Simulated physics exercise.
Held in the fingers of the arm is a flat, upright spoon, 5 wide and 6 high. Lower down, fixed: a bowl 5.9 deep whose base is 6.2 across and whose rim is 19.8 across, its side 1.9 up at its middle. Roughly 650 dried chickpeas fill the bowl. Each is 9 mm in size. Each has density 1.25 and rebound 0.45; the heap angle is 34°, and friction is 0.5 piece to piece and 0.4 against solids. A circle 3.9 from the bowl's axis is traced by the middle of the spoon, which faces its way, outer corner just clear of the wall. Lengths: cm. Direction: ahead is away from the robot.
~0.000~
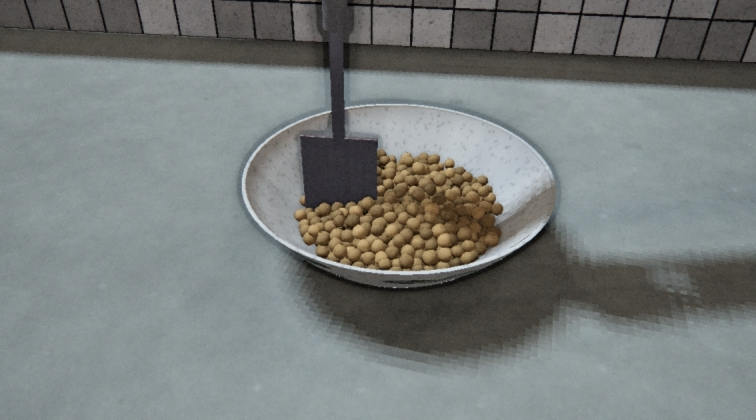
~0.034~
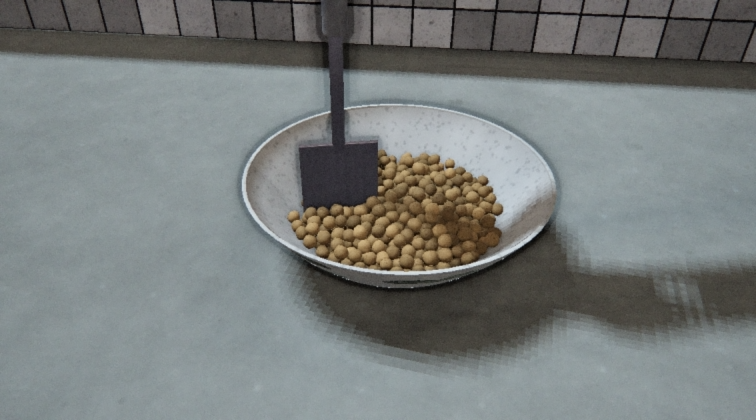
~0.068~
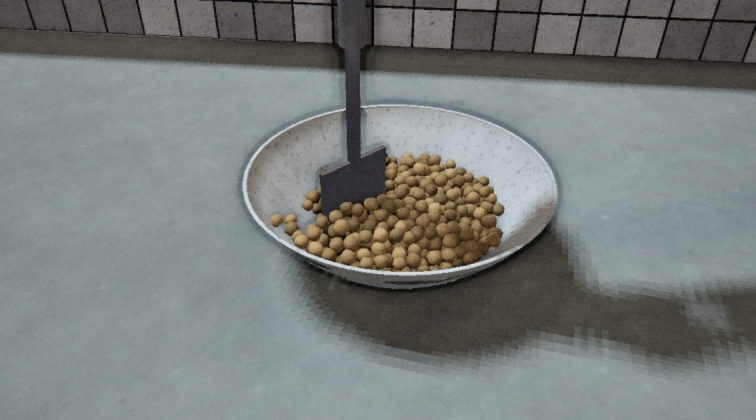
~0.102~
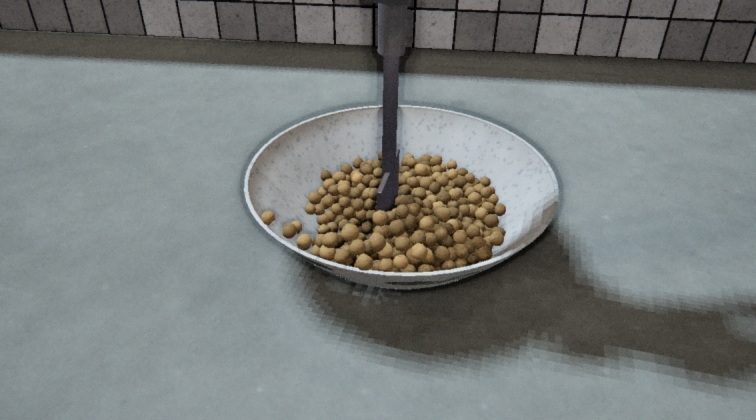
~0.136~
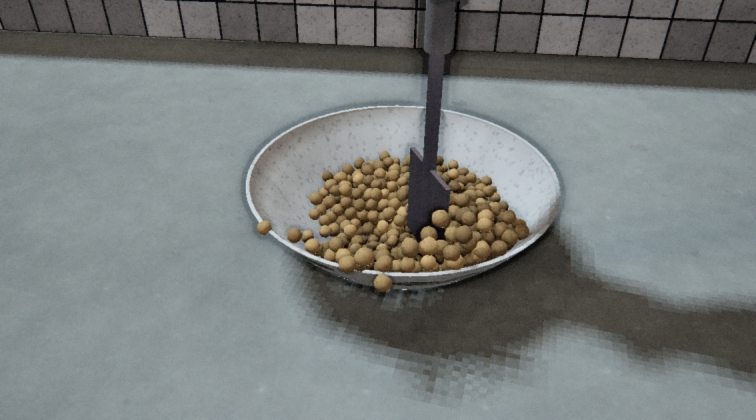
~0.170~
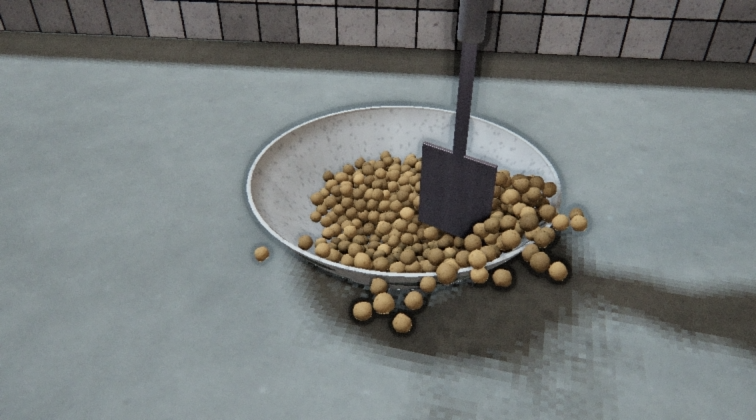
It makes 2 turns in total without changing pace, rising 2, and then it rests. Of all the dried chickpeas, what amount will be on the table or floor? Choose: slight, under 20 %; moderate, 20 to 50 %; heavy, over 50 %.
It is moderate.
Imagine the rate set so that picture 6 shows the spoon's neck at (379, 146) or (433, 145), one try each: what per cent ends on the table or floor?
Near 0 per cent for the first, near 15 per cent for the second.
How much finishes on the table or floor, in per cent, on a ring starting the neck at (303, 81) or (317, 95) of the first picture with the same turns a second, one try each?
Roughly 0 and 10 per cent.
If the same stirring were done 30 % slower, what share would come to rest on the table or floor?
In that case some 10 per cent.
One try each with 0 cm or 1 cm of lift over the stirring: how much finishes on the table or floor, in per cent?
I'd reckon around 45 and 35 per cent.
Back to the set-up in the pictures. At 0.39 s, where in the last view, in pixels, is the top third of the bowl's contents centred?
Near (345, 177).
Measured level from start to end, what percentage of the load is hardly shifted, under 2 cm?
About 35 percent.
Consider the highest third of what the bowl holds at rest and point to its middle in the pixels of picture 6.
(394, 201).
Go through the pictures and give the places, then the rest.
In the first picture, spoon neck at (338, 116), 0° round; upper third of the load around (407, 203), from x 300 to 495, top at y 155; 648 in the bowl.
In the second picture, spoon neck at (338, 122), 15° round; upper third of the load around (405, 206), from x 295 to 495, top at y 155.
In the third picture, spoon neck at (354, 137), 48° round; upper third of the load around (398, 212), from x 275 to 500, top at y 155.
In the fourth picture, spoon neck at (389, 147), 83° round; upper third of the load around (412, 219), from x 270 to 500, top at y 155.
In the fifth picture, spoon neck at (431, 144), 117° round; upper third of the load around (449, 219), from x 265 to 520, top at y 155; 639 in the bowl, 9 in flight or on the tool.
In the sixth picture, spoon neck at (461, 132), 151° round; upper third of the load around (479, 203), from x 260 to 580, top at y 155; 625 in the bowl, 23 in flight or on the tool.
After 0.39 s, 11° round, highest piece 8 above the table; 500 in the bowl, 101 on the table or floor, 47 in flight or on the tool.
After 0.61 s, 230° round, highest piece 5 above the table; 480 in the bowl, 168 on the table or floor.
After 0.91 s, 0° round, highest piece 5 above the table; 480 in the bowl, 168 on the table or floor.
After 1.61 s, 0° round, highest piece 5 above the table; 480 in the bowl, 168 on the table or floor.
At rest, 480 in the bowl, 168 on the table or floor. That is 26 % on the table or floor.
